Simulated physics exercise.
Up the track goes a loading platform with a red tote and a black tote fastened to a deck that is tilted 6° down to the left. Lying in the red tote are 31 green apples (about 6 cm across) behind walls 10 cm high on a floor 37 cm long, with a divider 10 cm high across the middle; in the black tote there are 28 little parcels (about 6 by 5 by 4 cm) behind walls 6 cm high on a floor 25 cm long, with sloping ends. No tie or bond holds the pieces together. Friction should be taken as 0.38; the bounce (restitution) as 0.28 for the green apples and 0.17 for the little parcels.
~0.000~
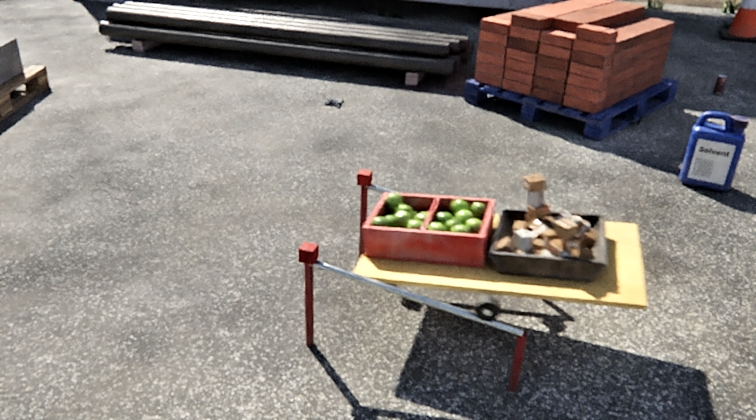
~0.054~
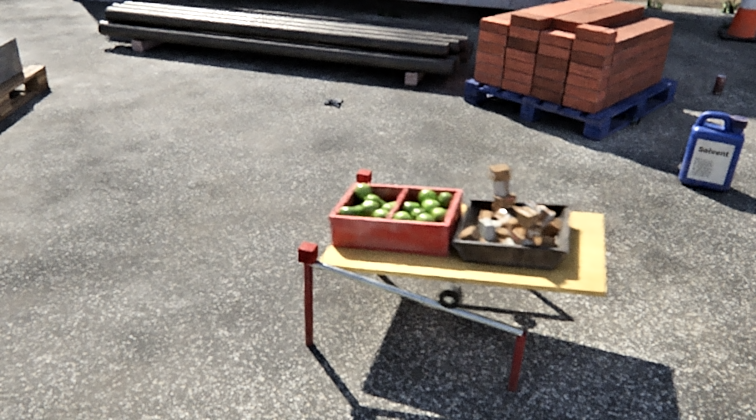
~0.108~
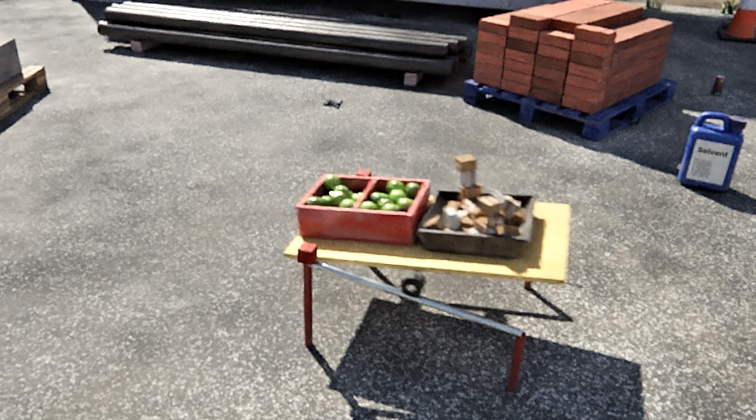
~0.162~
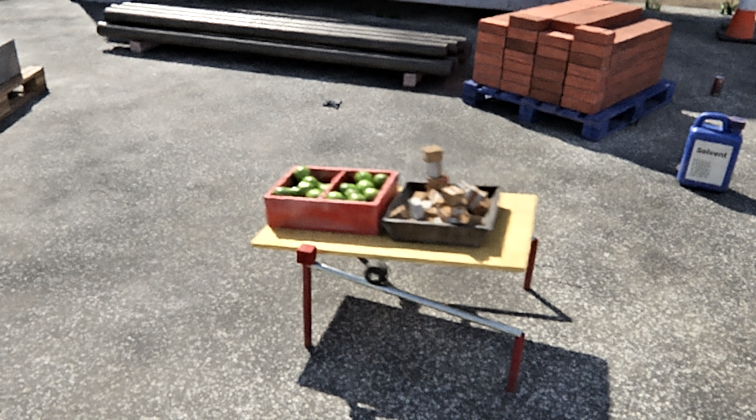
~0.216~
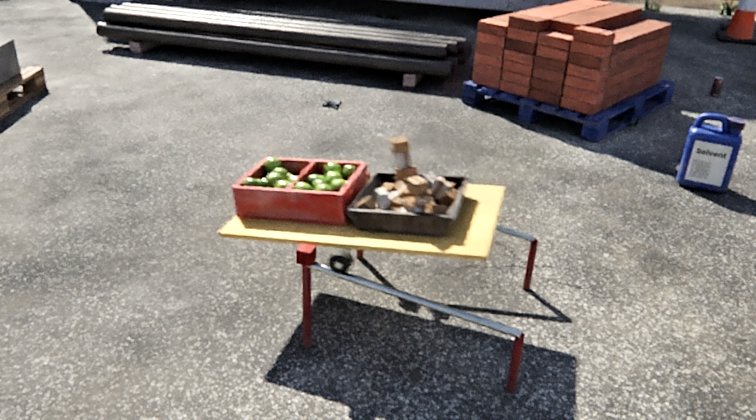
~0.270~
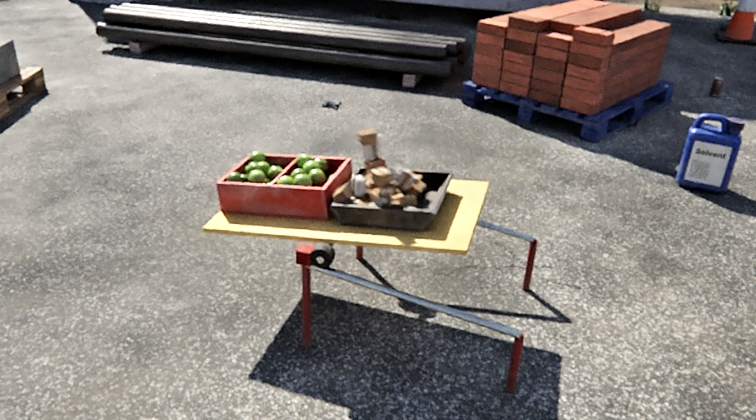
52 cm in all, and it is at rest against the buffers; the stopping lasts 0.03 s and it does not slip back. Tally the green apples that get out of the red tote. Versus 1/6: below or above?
Honestly, the fraction that gets out fails to make a sixth.
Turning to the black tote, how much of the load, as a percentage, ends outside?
I'd put the black tote at some 40 per cent.
After 0.35 s, the red tote has all 31 and the black tote is down by 4 of 28.
After 0.51 s, the red tote is down by 1 of 31 and the black tote is down by 10 of 28.
After 0.73 s, the red tote is down by 1 of 31 and the black tote is down by 11 of 28.
Final count (at 1.28 s), the red tote is down by 1 of 31 and the black tote is down by 11 of 28. Asked share, 1 of 31, 3 per cent.
